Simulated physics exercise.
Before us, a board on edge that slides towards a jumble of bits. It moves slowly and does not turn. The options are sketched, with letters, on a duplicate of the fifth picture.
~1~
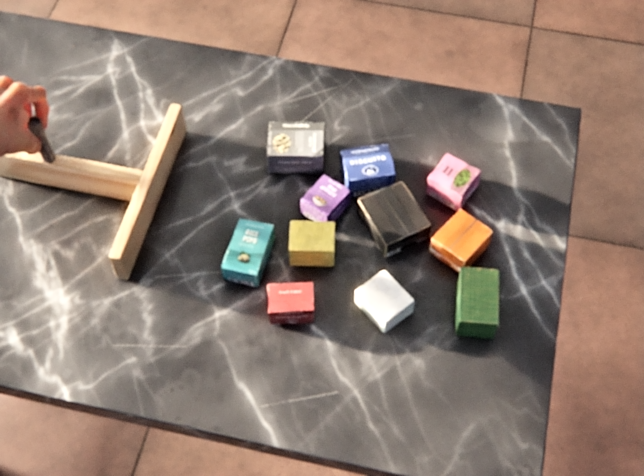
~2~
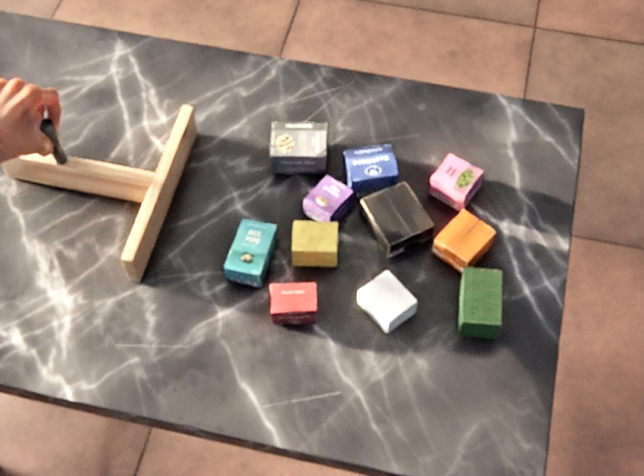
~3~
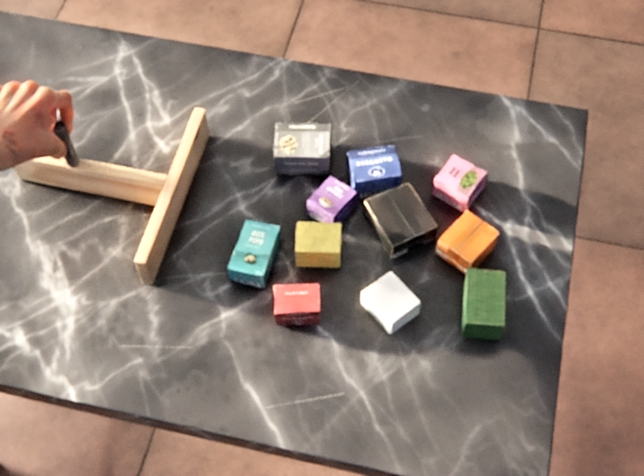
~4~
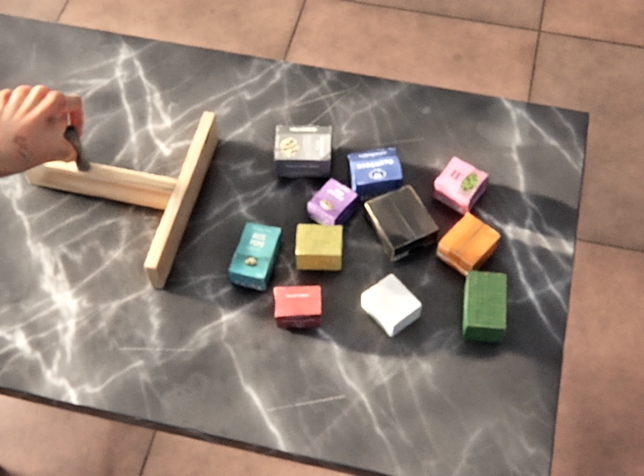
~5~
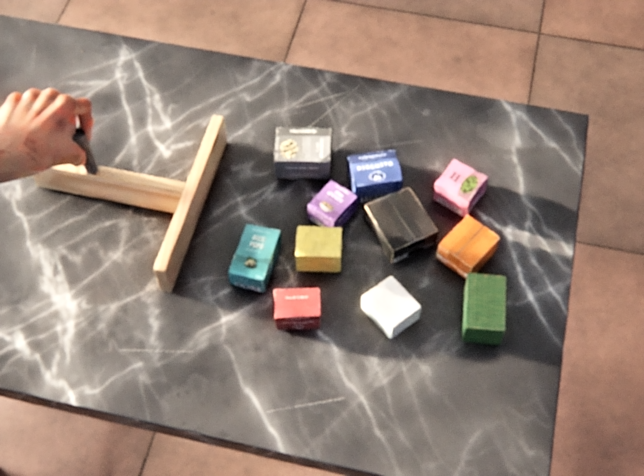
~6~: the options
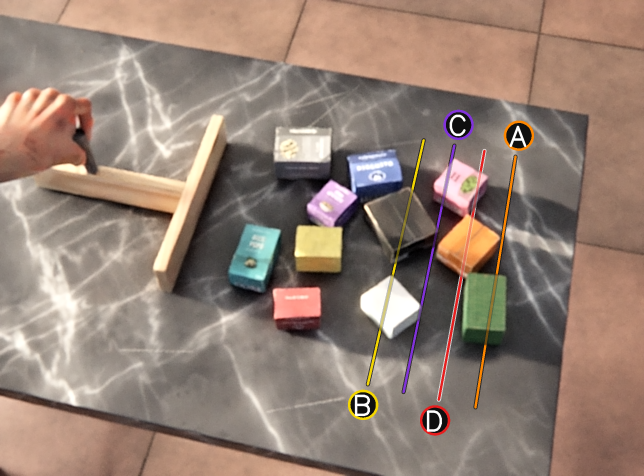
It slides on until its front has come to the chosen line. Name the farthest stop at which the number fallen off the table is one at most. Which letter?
C is the last line within the limit.
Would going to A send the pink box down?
Yes.
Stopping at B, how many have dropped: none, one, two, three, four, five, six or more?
By then, none.
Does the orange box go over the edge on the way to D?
Yes.
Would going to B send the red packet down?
By then, no.
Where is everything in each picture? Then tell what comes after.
In the first picture, black box (393, 219); grey packet (296, 148); pink box (453, 182).
In the second picture, board (159, 179); green block (480, 302).
In the third picture, board (172, 181); turquoise box (255, 254).
In the fourth picture, board (182, 185); blue packet (375, 174).
In the fifth picture, board (190, 189); red packet (298, 309); yellow block (320, 249); black box (400, 225).
On the copy, A at (497, 272); B at (398, 252); C at (431, 259); D at (464, 265).
On C. First, board (275, 205); grey packet (330, 160); blue packet (385, 179).
Then, board (362, 222); pink box (509, 199); orange box (490, 257).
Finally, board (429, 235); pink box (574, 211); orange box (554, 274); none fallen.
By contrast, A drops five; B is within the limit but short; D drops two.
